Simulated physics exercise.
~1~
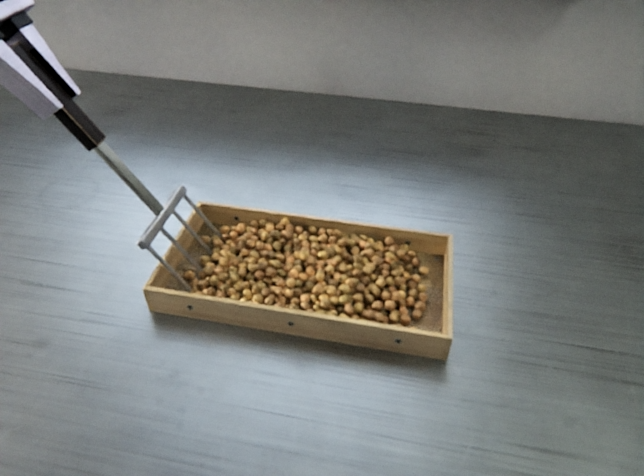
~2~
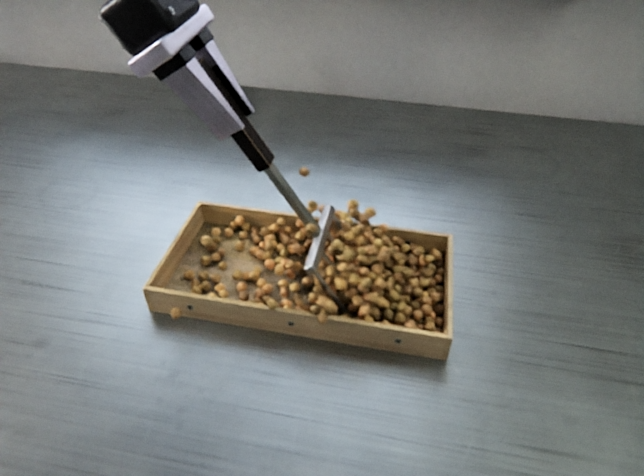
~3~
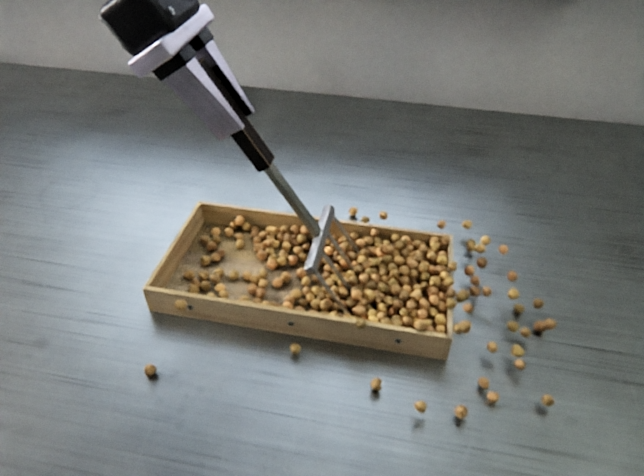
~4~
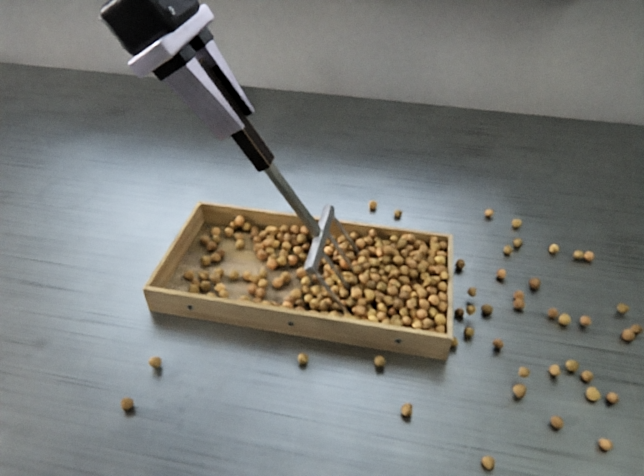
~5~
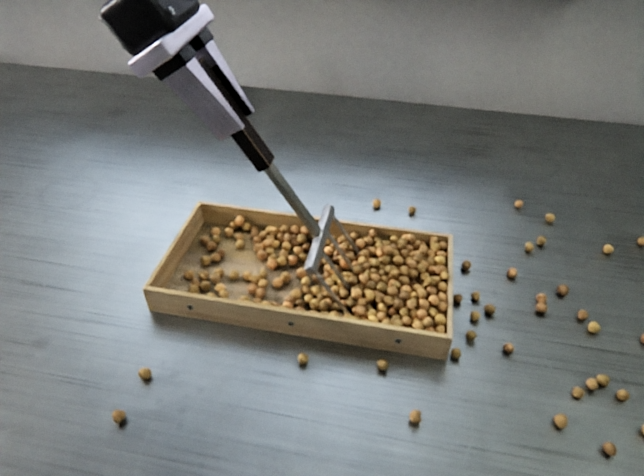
On a grey table, a robot arm swept a small metal rake rightward through a wooden tray of dried chickpeas, heaping them toward the right end, and some spilled over the sides and scattered across the table while most stayed inside.
